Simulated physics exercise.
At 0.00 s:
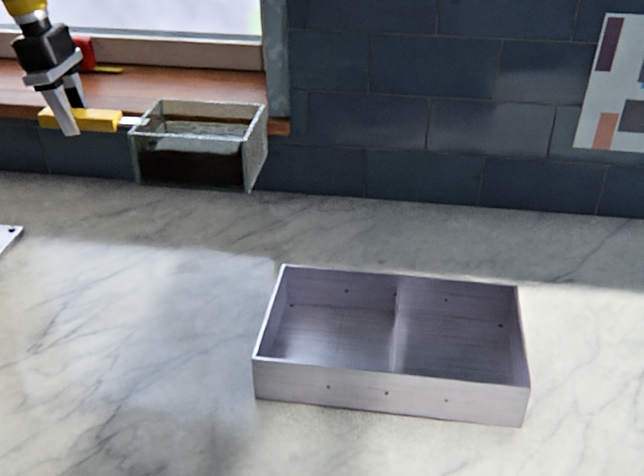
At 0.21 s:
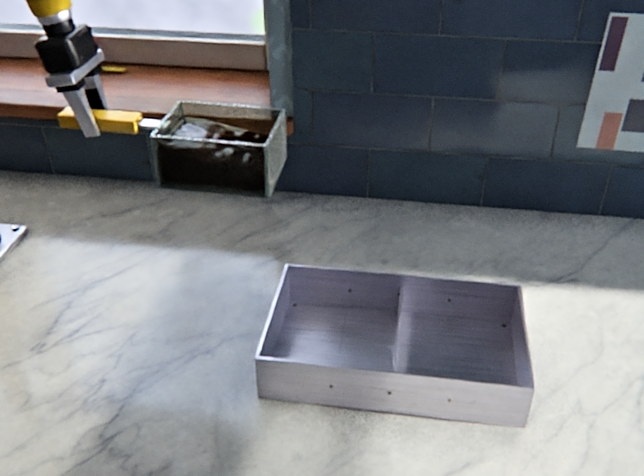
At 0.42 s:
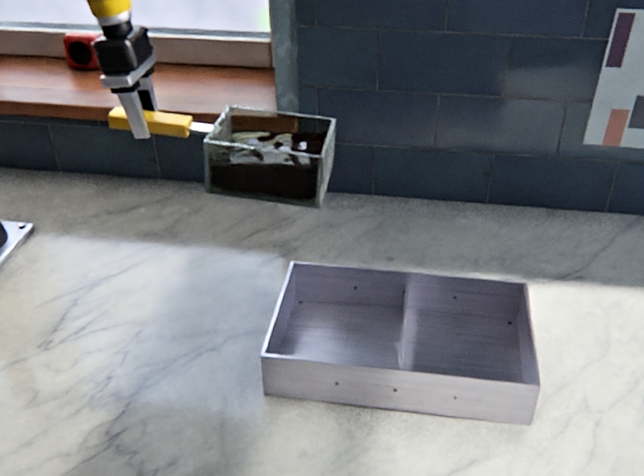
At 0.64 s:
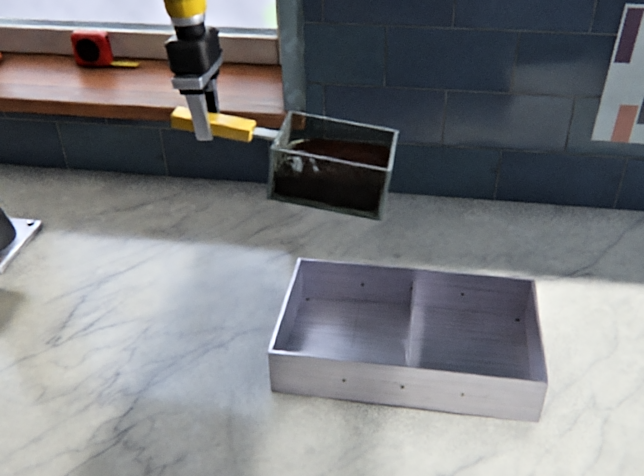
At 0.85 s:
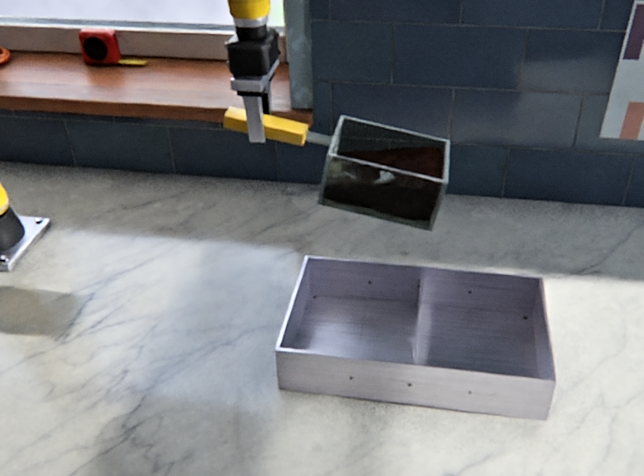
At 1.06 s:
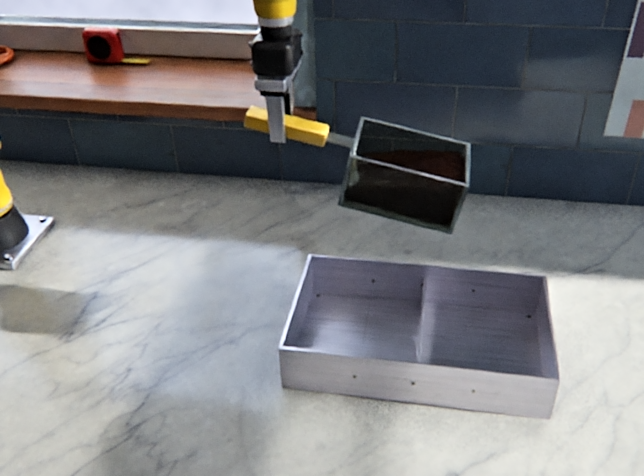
A robot arm carries a glass box of dark liquid rightward, tilting it gradually forward.
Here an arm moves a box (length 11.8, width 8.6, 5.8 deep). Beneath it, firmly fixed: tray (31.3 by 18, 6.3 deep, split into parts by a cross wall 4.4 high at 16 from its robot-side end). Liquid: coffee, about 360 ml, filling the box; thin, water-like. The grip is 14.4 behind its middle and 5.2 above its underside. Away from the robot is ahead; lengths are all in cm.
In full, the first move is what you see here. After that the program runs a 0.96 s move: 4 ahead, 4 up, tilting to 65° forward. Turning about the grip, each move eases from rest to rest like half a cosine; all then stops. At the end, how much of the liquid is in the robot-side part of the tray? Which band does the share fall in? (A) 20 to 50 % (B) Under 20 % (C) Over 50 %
(B) Under 20 %.
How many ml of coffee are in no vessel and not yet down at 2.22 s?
I'd put it near 20 ml.
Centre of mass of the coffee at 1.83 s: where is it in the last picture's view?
Approximate centre pixel: (421, 274).
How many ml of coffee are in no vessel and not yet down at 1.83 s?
Amount outside the vessels: Near 40 ml.
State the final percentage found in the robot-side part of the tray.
About 8 %.
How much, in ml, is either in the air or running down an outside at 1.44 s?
Reading: Near 5 ml.
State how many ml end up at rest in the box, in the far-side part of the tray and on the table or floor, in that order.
Around 90 ml in the first, 230 ml in the second and 20 ml in the third.
By 1.44 s, tilted 30° forward, liquid up to 25 above the table; 360 ml in the box, 5 ml in the air or running down outside.
By 1.83 s, tilted 60° forward, liquid up to 31 above the table; 200 ml in the box, 120 ml in the far-side part, 45 ml in the air or running down outside.
By 2.22 s, tilted 65° forward, liquid up to 92 above the table; 215 ml in the far-side part, 105 ml in the box, 10 ml in the robot-side part, 5 ml on the table or floor, 20 ml in the air or running down outside.
By 3.02 s, tilted 65° forward, liquid up to 18 above the table; 225 ml in the far-side part, 85 ml in the box, 30 ml in the robot-side part, 20 ml on the table or floor.
Final state, 225 ml in the far-side part, 85 ml in the box, 30 ml in the robot-side part, 20 ml on the table or floor. That is 9 % in the robot-side part of the tray.
